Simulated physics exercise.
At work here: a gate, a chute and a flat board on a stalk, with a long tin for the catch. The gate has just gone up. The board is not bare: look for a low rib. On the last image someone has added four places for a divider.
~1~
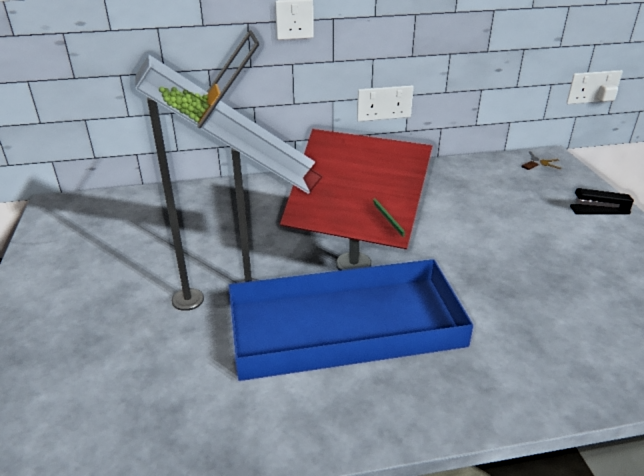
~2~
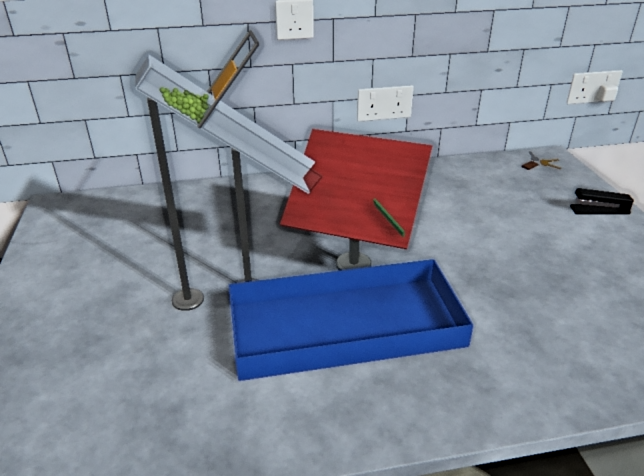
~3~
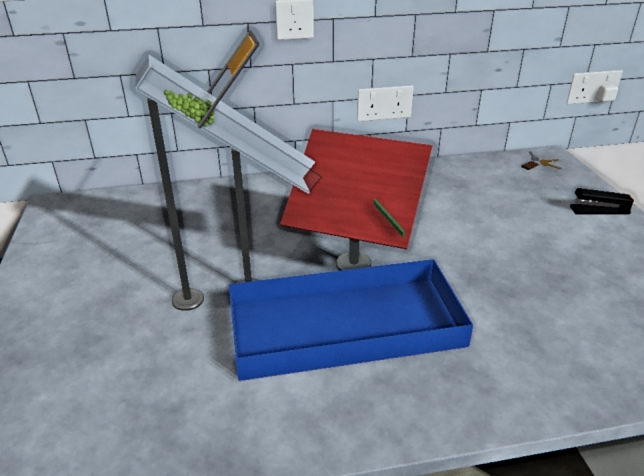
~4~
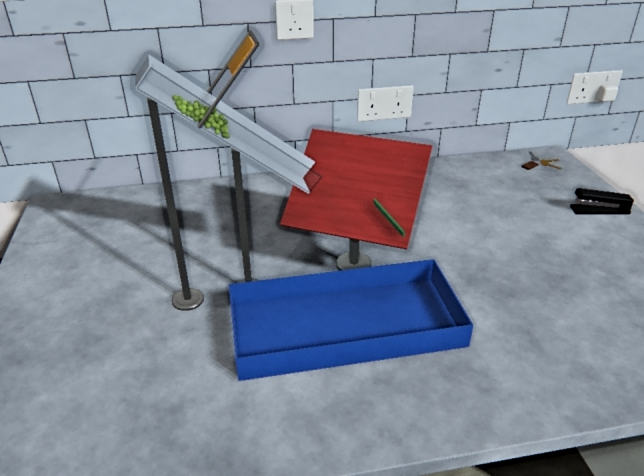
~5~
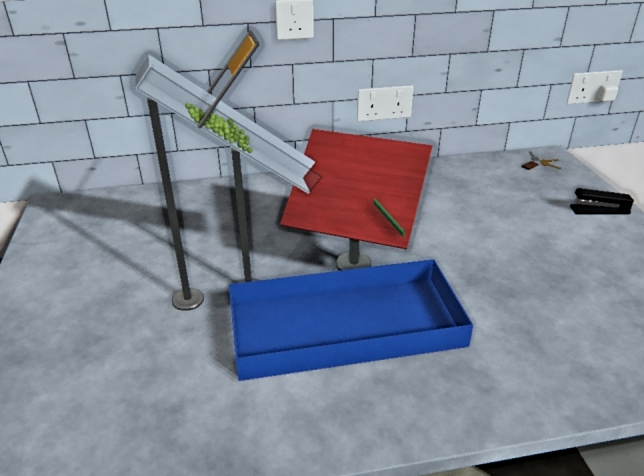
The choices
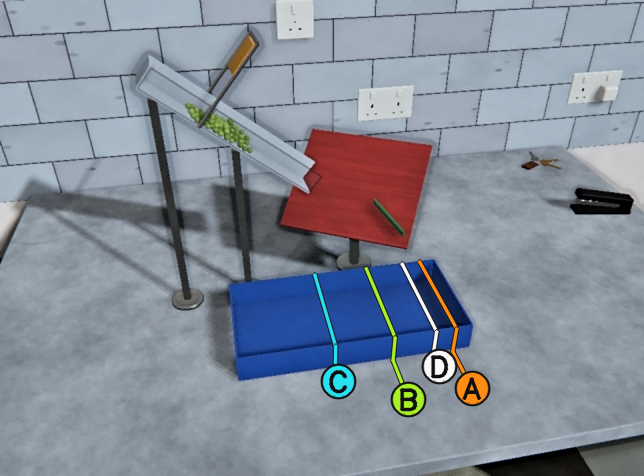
A blue tin sat on a grey counter below a tilted red board with a green rib, and beside them a gate lifted on a sloping chute before green peas slid partway down it.
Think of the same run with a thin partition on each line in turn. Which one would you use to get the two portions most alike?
B is best.
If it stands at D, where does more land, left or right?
Left.
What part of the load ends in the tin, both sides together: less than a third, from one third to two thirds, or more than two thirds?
About that: More than two thirds.
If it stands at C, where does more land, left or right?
More lands on the right.
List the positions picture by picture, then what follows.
Load behind the gate at (191, 103), dried peas; lip of the chute at (305, 185), sloping fairly steeply, in the first picture.
Middle of the board at (357, 184), tilted fairly steeply; middle of its low edge at (341, 236); of its high edge at (371, 137), in the second picture.
Front corners of the tin at (237, 359) and (473, 325), empty; front of the load at (211, 121), in the third picture.
Middle of the load at (203, 113); its front at (227, 136), about a quarter of the way to the lip; rib from (374, 199) to (403, 232), in the fourth picture.
Middle of the load at (221, 123); its front at (250, 150), about half of the way to the lip, in the fifth picture.
On the marked copy, line A crosses the front rim at (456, 327); line B crosses the front rim at (394, 336); line C crosses the front rim at (335, 345); line D crosses the front rim at (436, 330).
Choosing A, of what is caught, all on the left of the divider, none on the right.
Choosing B, of what is caught, about a third on the left of the divider, about two thirds on the right.
Choosing C, of what is caught, a small part on the left of the divider, nearly all on the right.
Choosing D, of what is caught, nearly all on the left of the divider, a stray few on the right.
